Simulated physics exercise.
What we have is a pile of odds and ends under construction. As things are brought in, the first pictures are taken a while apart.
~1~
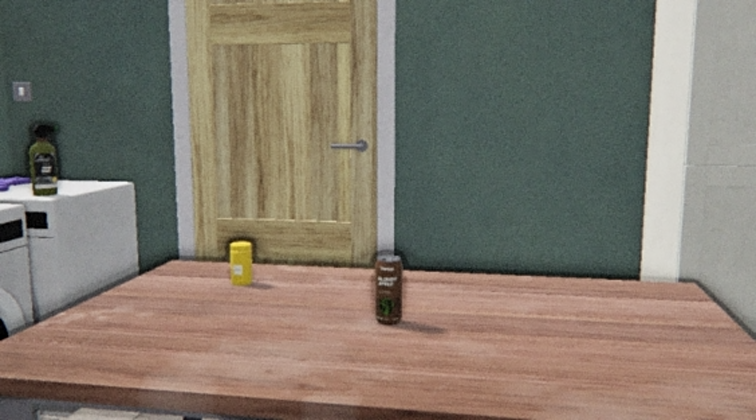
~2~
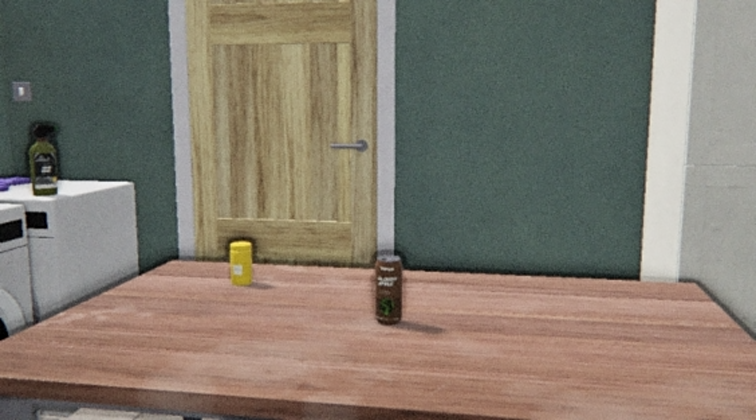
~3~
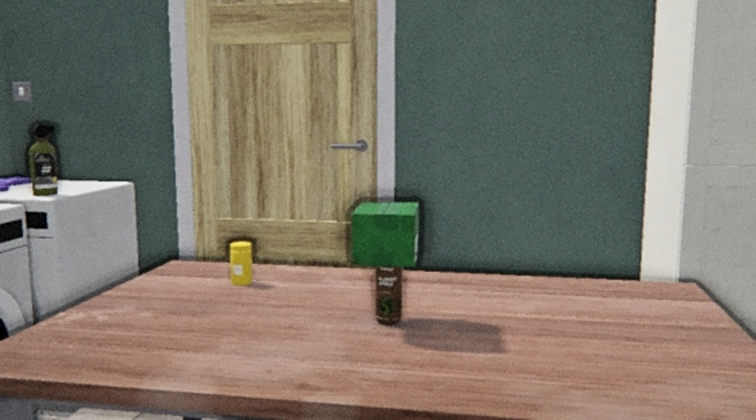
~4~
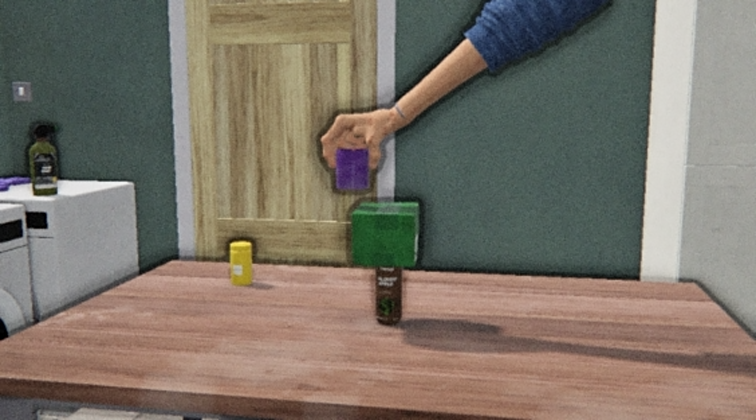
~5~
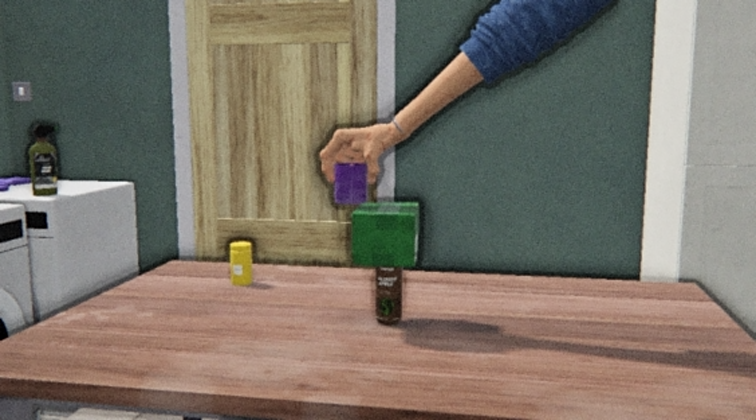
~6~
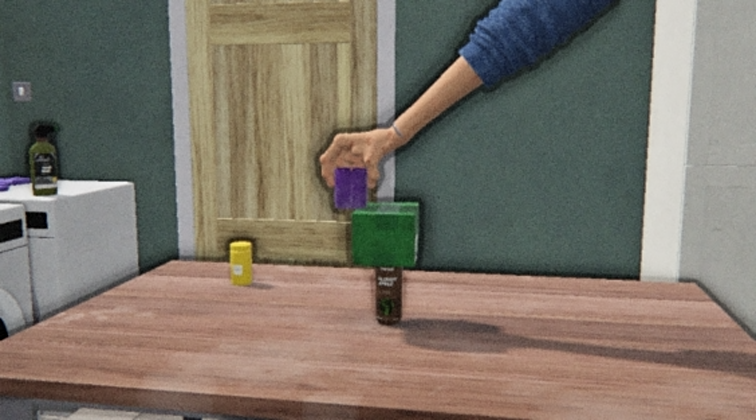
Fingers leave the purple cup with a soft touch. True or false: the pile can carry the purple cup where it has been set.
False.
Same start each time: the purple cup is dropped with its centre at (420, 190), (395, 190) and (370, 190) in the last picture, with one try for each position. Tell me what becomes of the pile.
In order, the pile tumbles down, then stands firm, and lastly stands firm.
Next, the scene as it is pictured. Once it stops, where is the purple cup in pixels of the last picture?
End spot: Near (333, 304).
Then, 0.30 s past the last view, purple cup now fallen.
Then, 0.40 s past the last view, things are still on the move.
Finally, fallen, purple cup; the other 3 still in place. Final places as the last picture's camera would see them, purple cup near (333, 304). The pile comes apart.
